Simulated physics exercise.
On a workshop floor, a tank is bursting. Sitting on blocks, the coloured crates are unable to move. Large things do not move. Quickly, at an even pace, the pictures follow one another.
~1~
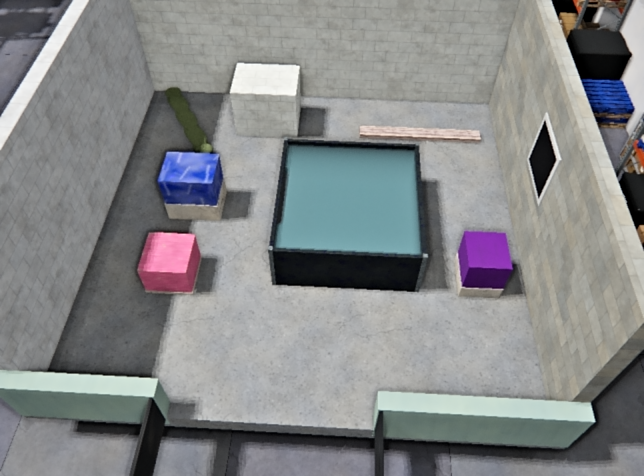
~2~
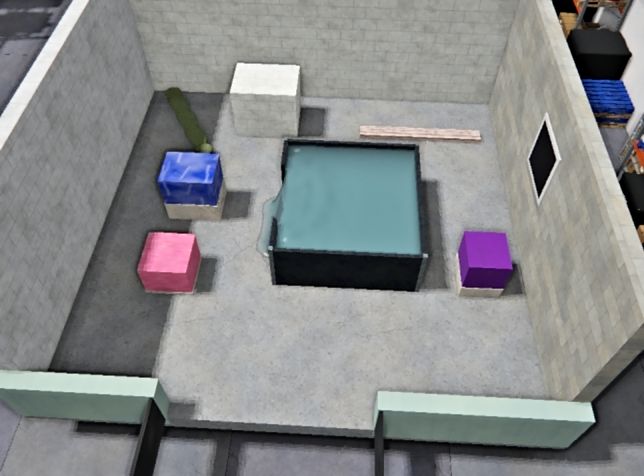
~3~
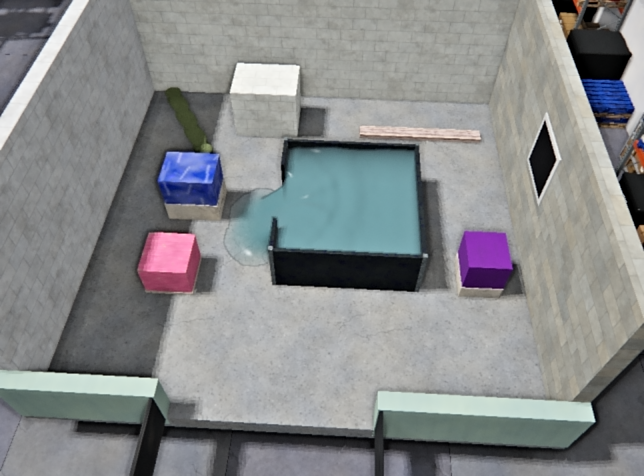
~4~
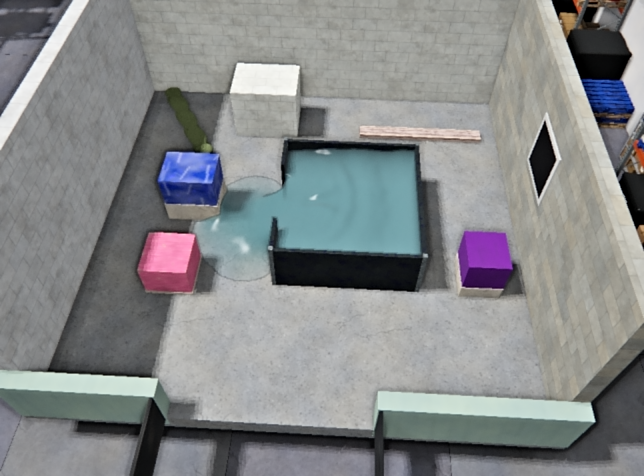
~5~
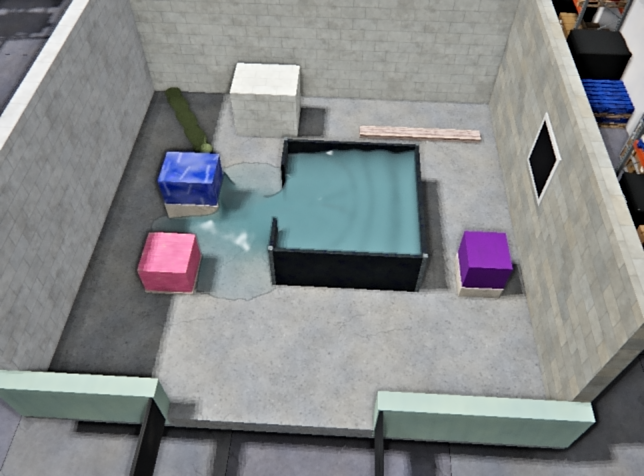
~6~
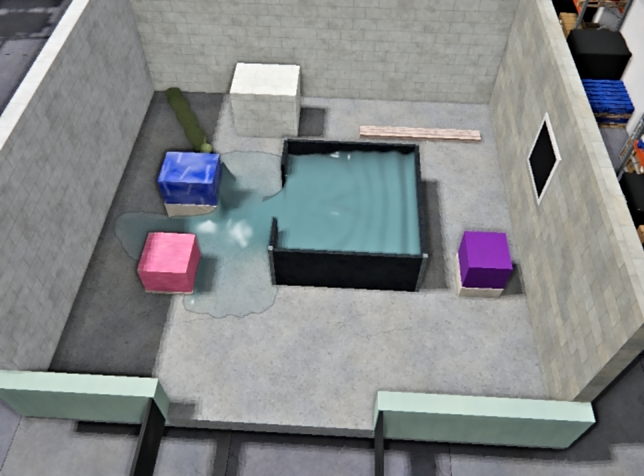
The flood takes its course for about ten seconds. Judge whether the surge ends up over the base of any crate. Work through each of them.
In order: The purple crate has a tall enough plinth; the pink crate has too short a plinth; the blue crate has too short a plinth.
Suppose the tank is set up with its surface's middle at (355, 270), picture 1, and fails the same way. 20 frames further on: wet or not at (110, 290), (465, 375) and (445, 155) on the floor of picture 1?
Submerged, untouched, untouched.
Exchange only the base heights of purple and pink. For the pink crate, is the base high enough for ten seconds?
My guess is that the pink one is inundated.
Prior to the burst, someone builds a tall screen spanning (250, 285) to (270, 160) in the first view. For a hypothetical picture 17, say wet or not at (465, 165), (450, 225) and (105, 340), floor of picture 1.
Taking the three spots in order: Spared, spared, spared.
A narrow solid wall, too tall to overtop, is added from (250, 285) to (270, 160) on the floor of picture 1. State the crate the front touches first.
I'd go with the crate marked blue.
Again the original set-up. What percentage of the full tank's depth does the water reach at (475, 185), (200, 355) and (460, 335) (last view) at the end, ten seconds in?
Roughly 12, 10 and 10 per cent, in turn.
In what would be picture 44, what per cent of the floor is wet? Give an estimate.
About 80 in a hundred.
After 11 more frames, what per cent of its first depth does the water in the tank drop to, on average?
I'd put it at some 56 per cent.
A moment on, water covers 25 % of the floor; the purple crate not reached, the pink crate water round its plinth, the blue crate water round its plinth.
Next, water covers 45 % of the floor; the purple crate not reached, the pink crate water round its plinth, the blue crate water round its plinth.
Then, water covers 60 % of the floor; the purple crate not reached, the pink crate water round its plinth, the blue crate water round its plinth.
Later, water covers 80 % of the floor; the purple crate water round its plinth, the pink crate water round its plinth, the blue crate water round its plinth.
In the end, water covers 95 % of the floor; the purple crate stayed above the water, the pink crate was topped, the blue crate was topped.
